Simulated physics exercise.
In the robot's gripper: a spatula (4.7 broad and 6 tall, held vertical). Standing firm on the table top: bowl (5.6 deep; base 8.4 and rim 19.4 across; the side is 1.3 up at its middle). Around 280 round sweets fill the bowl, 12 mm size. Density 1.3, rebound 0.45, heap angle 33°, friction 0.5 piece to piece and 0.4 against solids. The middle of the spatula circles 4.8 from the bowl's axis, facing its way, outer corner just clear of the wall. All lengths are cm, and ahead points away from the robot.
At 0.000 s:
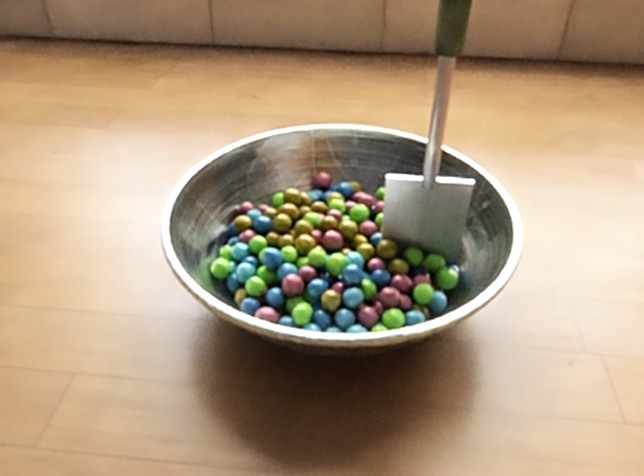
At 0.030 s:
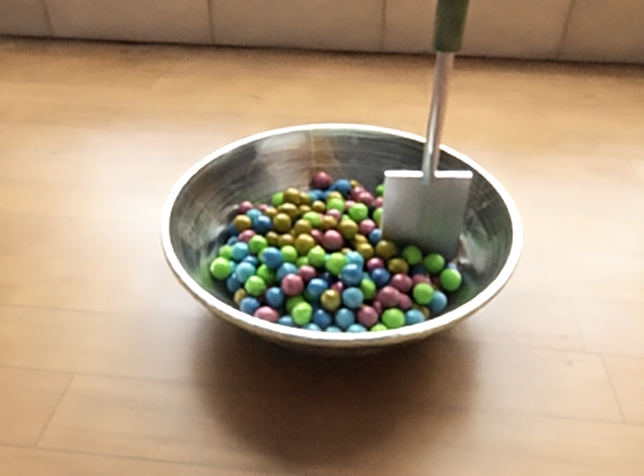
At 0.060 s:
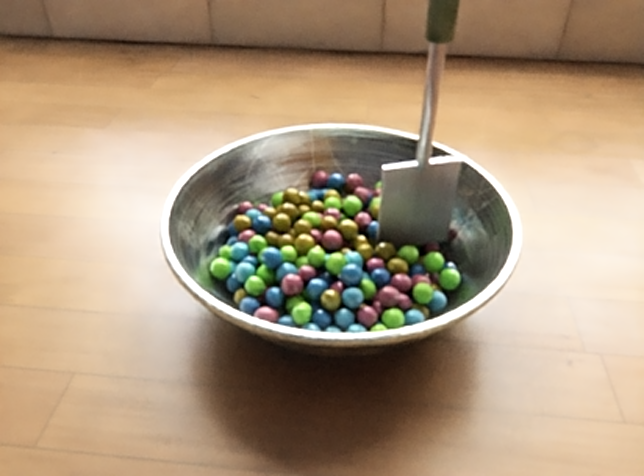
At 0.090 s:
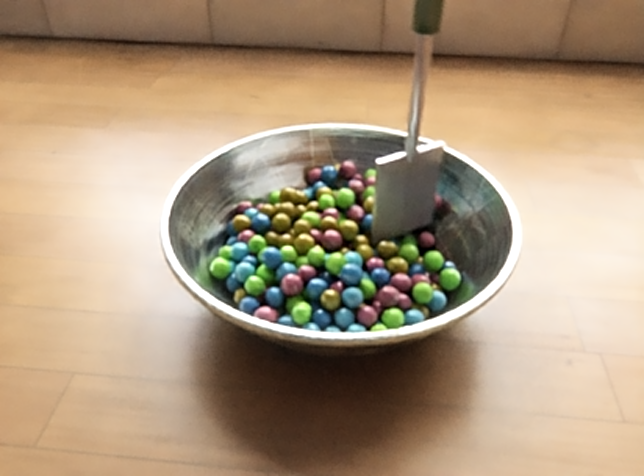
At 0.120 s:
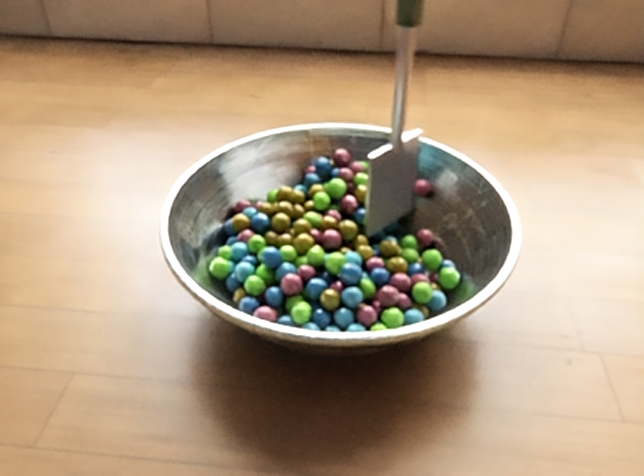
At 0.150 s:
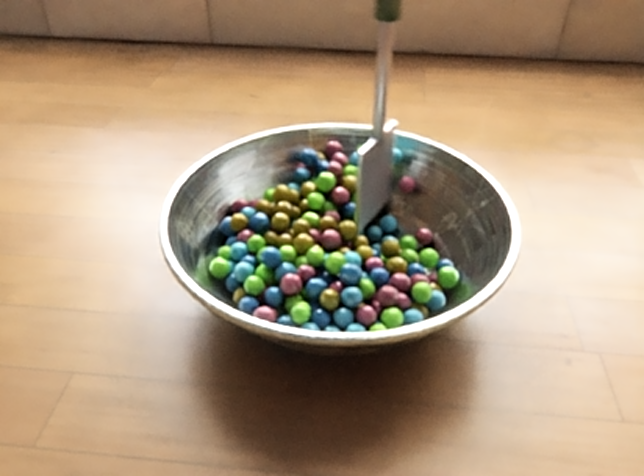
A metal spatula with a green handle, held upright in a bowl of colourful round sweets, starts at the right side and sweeps around toward the back. Its flat blade turns nearly edge-on as it pushes some sweets leftward, heaping them higher at the back while most in front barely move.
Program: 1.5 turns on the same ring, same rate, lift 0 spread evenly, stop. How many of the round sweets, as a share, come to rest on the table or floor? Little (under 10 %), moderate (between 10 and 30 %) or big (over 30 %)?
Answer: Moderate; between 10 and 30 % of the round sweets finish on the table or floor.
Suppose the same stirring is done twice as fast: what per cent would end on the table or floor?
Then about 55 per cent.
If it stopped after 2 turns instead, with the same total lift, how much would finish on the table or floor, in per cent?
It would be near 25 per cent.
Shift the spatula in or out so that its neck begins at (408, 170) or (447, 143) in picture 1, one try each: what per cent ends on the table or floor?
Some 10 and 20 per cent.
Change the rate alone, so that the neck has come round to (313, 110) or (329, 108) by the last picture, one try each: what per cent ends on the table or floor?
About 45 and 45 per cent.
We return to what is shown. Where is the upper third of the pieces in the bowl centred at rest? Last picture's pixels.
At about (256, 273).
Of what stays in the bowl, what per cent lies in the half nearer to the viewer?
Some 70 per cent.
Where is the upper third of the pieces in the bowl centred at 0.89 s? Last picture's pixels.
At about (328, 163).
By 0.52 s, 251° round, highest piece 8 above the table; 265 in the bowl, 9 on the table or floor, 9 in flight or on the tool.
By 0.89 s, 77° round, highest piece 7 above the table; 242 in the bowl, 36 on the table or floor, 5 in flight or on the tool.
By 1.27 s, 180° round, highest piece 6 above the table; 229 in the bowl, 54 on the table or floor.
By 1.97 s, 180° round, highest piece 6 above the table; 229 in the bowl, 54 on the table or floor.
Final count, 229 in the bowl, 54 on the table or floor. That is 19 % on the table or floor.
